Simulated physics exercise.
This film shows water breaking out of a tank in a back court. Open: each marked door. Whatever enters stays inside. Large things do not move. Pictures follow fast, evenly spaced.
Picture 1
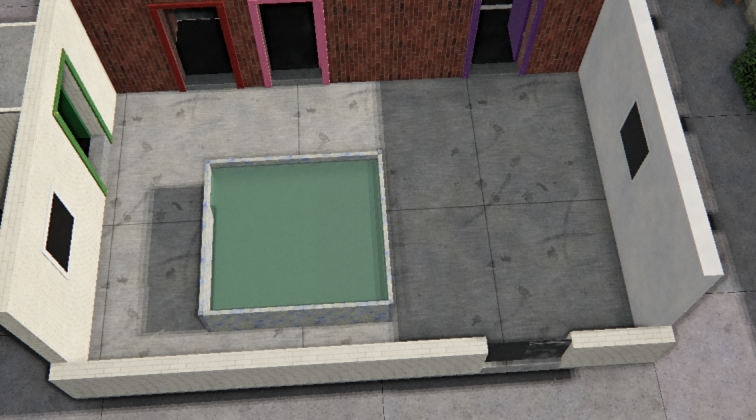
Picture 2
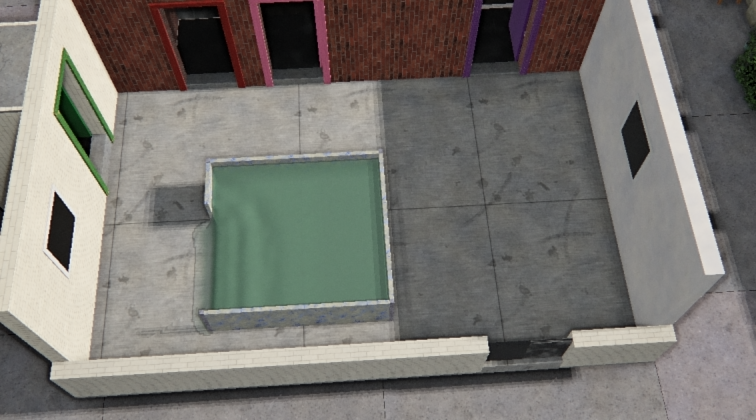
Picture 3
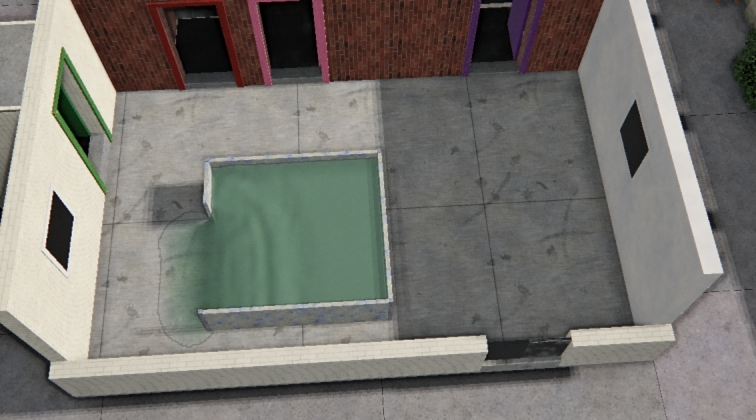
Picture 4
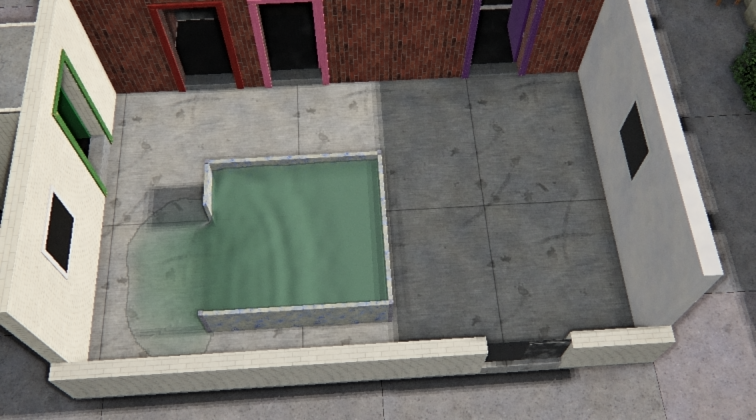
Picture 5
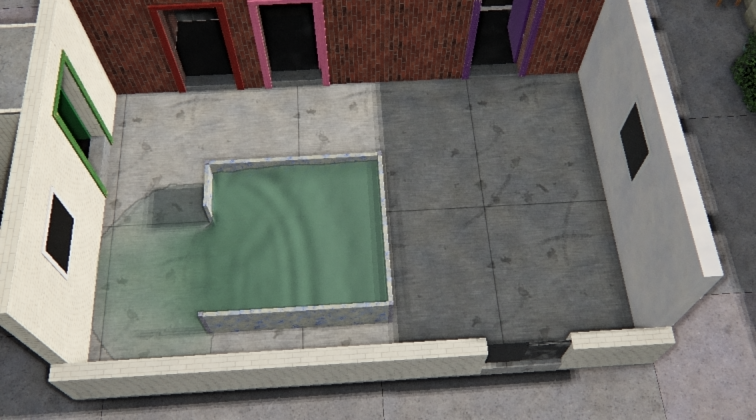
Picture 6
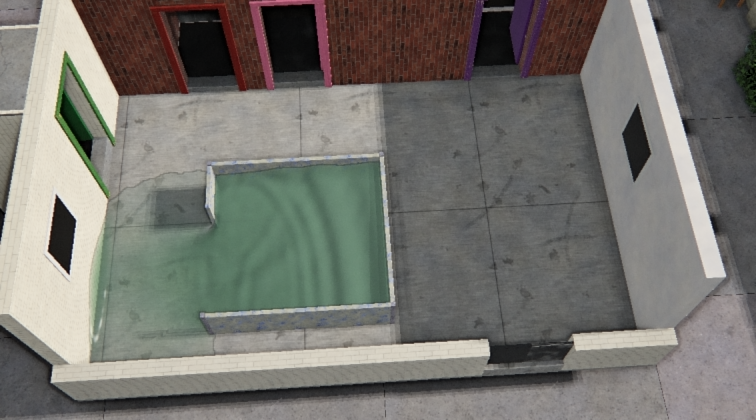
To begin with, still green water fills a square tank in a walled court beside a brick wall with coloured doorways. The tank's left side opens and water pours through the gap, rippling inside. It spreads leftward across the paving in a widening sheet until it reaches the white wall at left.
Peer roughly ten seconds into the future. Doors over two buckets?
I expect the red door to see over two buckets. I expect the purple door to see over two buckets. I expect the green door to see two buckets at most. I expect the pink door to see two buckets at most.
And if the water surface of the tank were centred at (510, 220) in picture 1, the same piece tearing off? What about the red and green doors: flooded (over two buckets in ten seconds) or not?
Looking at both, the red door ends up above, and the green door ends up beneath.
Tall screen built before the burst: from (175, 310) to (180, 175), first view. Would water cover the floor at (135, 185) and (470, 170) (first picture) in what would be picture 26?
Result, in order: Swamped / bone-dry.
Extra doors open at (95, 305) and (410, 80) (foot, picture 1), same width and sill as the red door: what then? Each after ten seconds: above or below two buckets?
Goes past it, then falls short.
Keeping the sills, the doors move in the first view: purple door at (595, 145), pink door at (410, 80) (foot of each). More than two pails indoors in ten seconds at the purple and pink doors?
Purple is flooded, pink is not flooded.
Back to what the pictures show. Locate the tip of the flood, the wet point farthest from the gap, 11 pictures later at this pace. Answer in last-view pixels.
The front's farthest point is close to (119, 104).
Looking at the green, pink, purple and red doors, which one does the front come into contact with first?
That's the green one.
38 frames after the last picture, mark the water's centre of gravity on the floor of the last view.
That comes out near (295, 226).
A moment on, water covers 15 % of the floor; the red door not reached, the purple door not reached, the green door wet at the sill, nothing in, the pink door not reached.
Next, water covers 25 % of the floor; the red door not reached, the purple door not reached, the green door wet at the sill, nothing in, the pink door not reached.
Then, water covers 45 % of the floor; the red door under two buckets in, the purple door not reached, the green door wet at the sill, nothing in, the pink door wet at the sill, nothing in.
Later, water covers 90 % of the floor; the red door far over two buckets in, the purple door wet at the sill, nothing in, the green door wet at the sill, nothing in, the pink door wet at the sill, nothing in.
In the end, water covers 95 % of the floor; the red door far over two buckets in, the purple door far over two buckets in, the green door wet at the sill, nothing in, the pink door wet at the sill, nothing in.
